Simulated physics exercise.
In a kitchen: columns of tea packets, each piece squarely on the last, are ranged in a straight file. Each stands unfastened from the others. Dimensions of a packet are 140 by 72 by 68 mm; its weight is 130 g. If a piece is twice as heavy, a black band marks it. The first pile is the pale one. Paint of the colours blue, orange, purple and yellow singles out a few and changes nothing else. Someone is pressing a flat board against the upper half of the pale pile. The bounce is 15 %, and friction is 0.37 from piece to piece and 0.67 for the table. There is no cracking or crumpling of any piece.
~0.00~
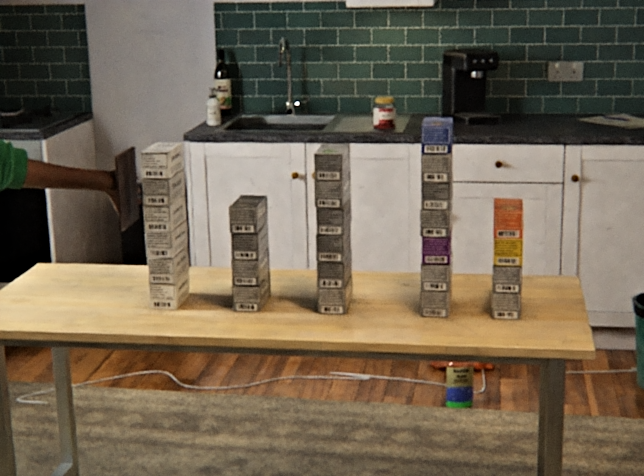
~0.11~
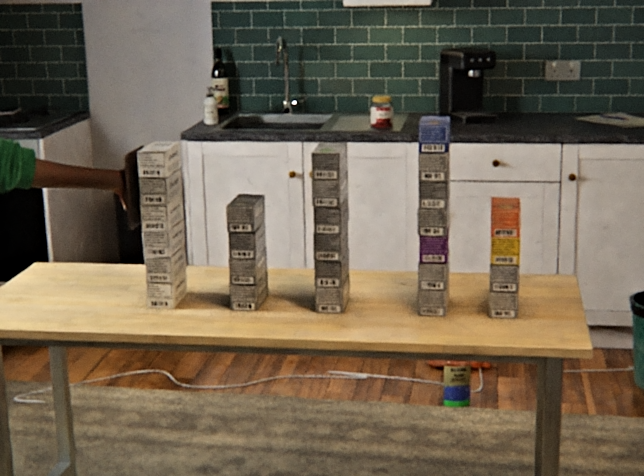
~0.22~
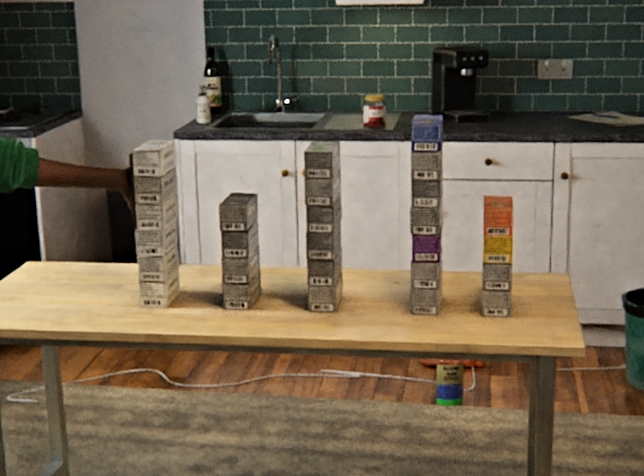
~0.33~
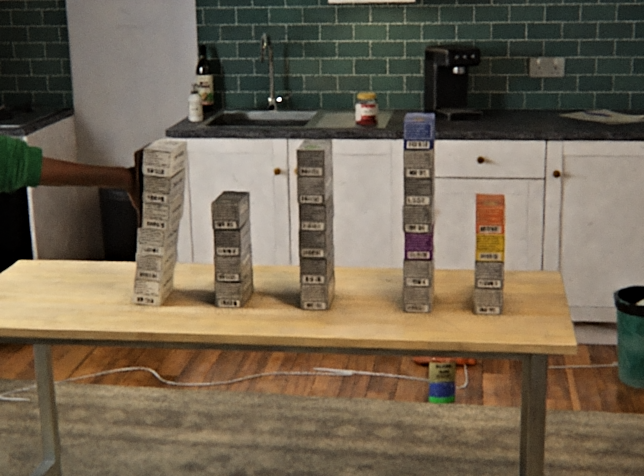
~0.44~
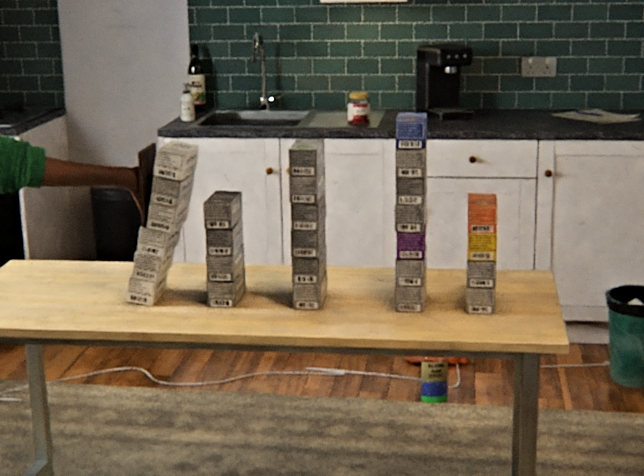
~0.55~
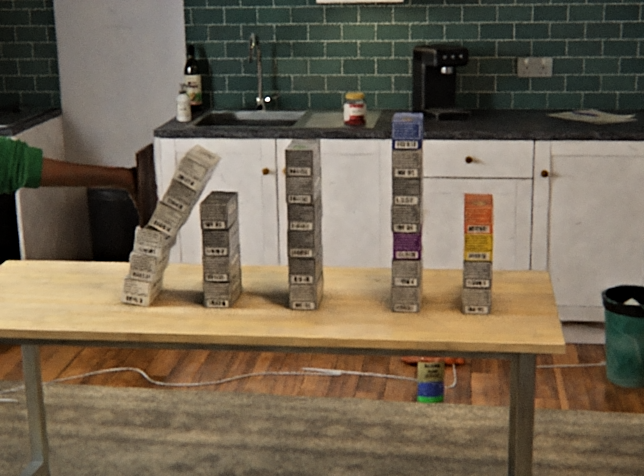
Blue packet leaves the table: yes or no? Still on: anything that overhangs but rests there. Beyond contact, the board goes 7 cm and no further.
No.
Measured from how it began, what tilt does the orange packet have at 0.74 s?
Close to 0° of tilt compared with the start.
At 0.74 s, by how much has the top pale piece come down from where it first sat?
The top piece is some 6 centimetres lower than at the start.
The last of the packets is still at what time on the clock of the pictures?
It all settles by about 1.5 s.
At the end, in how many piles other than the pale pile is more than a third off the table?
I make it 0 of the piles.
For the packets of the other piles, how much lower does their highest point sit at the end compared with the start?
I'd say it's about 0 cm lower than before.
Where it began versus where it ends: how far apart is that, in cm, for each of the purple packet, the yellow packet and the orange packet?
I'd estimate purple at 0 cm, yellow at 0 cm and orange at 0 cm.
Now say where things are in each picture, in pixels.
In the first picture (we follow the side turned to the camera; the camera pans a little), board (118, 184) 58 mm short; blue packet (436, 140); orange packet (508, 225); yellow packet (508, 253); no other piece has moved.
The second picture shows board (127, 183) 26 mm short; blue packet (433, 139).
The third picture shows board (132, 182) 6 mm in; blue packet (426, 138).
The fourth picture shows board (137, 181) 38 mm in, top of the pale pile leaning 6°; blue packet (418, 136); no other piece has moved.
The fifth picture shows board (141, 180) 7 cm in, top of the pale pile leaning 11°; blue packet (410, 135); no other piece has moved.
The sixth picture shows board (139, 181) 7 cm in, stopped, top of the pale pile leaning 29°; blue packet (406, 136); purple packet (407, 247); yellow packet (479, 248); no other piece has moved.
Around 0.74 s, 2 of the pale pile down; none of the 21 other packets off the table, 3 disturbed; blue packet unmoved.
Around 0.94 s, 3 of the pale pile down; none of the 21 other packets off the table, 4 disturbed; blue packet unmoved.
Finally (1.6 s), 3 of the pale pile down; none of the 21 other packets off the table, 1 disturbed; blue packet unmoved; orange packet unmoved; purple packet unmoved. Seen by the last camera, middles, blue packet near (408, 131), orange packet near (479, 214).
